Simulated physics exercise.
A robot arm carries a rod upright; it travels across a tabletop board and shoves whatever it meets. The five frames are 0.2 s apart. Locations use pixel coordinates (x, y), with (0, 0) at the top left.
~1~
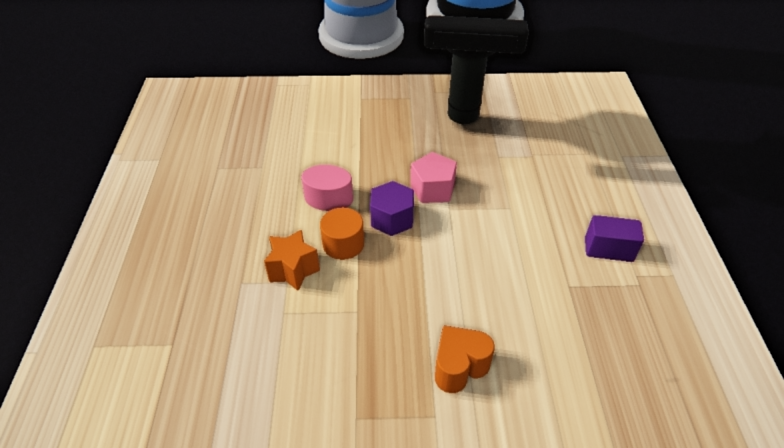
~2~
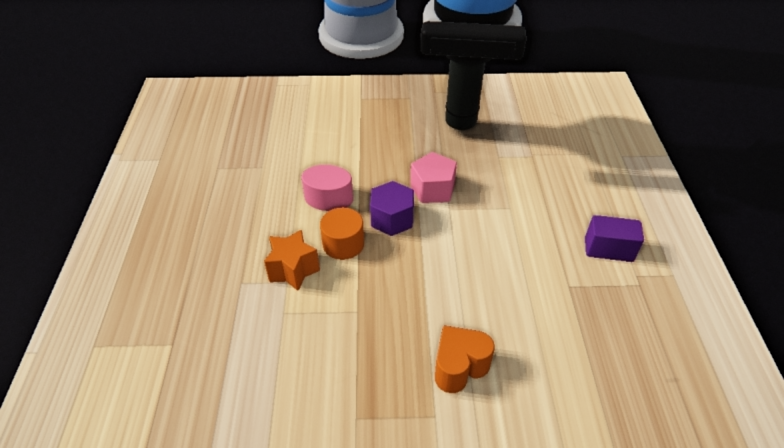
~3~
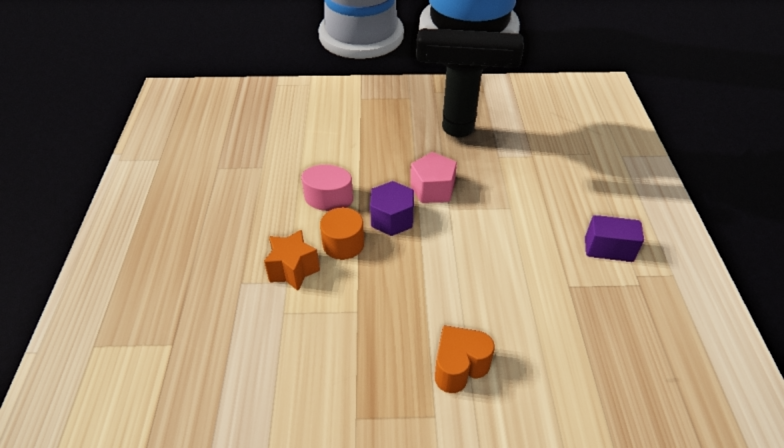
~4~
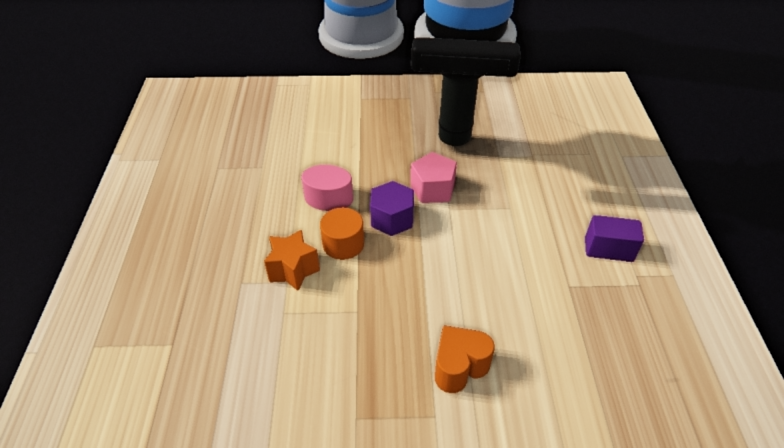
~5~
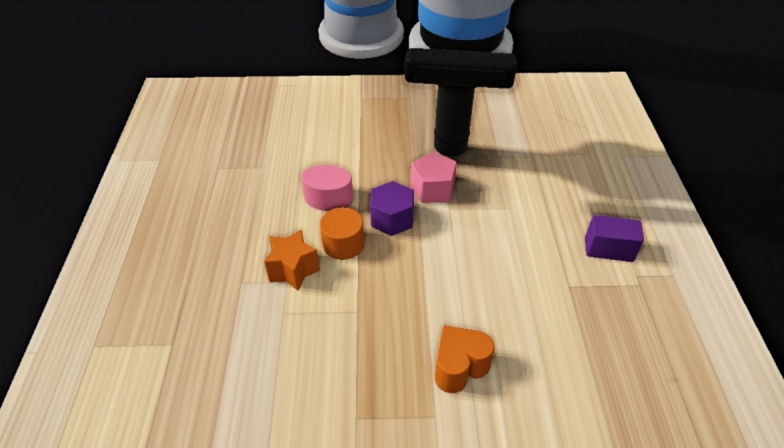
A black rod held by a robot arm starts near the back edge of a wooden table and moves slowly forward and slightly left, drawing close to the pink five-sided block. The orange, pink and purple blocks scattered across the table all stay still throughout.
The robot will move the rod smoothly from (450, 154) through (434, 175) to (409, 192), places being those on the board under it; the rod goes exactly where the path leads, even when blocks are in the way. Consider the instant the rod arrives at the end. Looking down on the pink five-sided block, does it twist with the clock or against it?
From above, counter-clockwise.
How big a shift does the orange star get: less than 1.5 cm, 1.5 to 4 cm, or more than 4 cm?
Within 1.5 cm.
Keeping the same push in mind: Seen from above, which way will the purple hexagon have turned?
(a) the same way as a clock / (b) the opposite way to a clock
My pick is a.
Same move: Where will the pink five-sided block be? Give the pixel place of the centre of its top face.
The middle of its upper face should be somewhere near (423, 197).
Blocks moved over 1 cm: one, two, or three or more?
Blocks moved: Two.
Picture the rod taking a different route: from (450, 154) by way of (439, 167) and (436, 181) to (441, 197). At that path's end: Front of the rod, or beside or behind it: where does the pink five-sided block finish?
It is driven along in front.
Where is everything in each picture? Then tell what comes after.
The first picture shows rod tip (463, 116); block tops, orange star (289, 248); pink oval (327, 176); purple hexagon (392, 197); pink five-sided block (435, 167).
The second picture shows rod (461, 121); blocks unchanged.
The third picture shows rod (458, 128); blocks unchanged.
The fourth picture shows rod (455, 137); blocks unchanged.
The fifth picture shows rod (451, 147); orange star (289, 248); pink oval (327, 176); purple hexagon (392, 197); pink five-sided block (435, 167).
On the path given first. Halfway along, rod (435, 168); pink five-sided block (430, 179), turned 15° anticlockwise.
At the end, rod (409, 184); orange star in place; pink oval in place; purple hexagon (382, 209), turned 45° clockwise; pink five-sided block (423, 197), turned 60° anticlockwise.
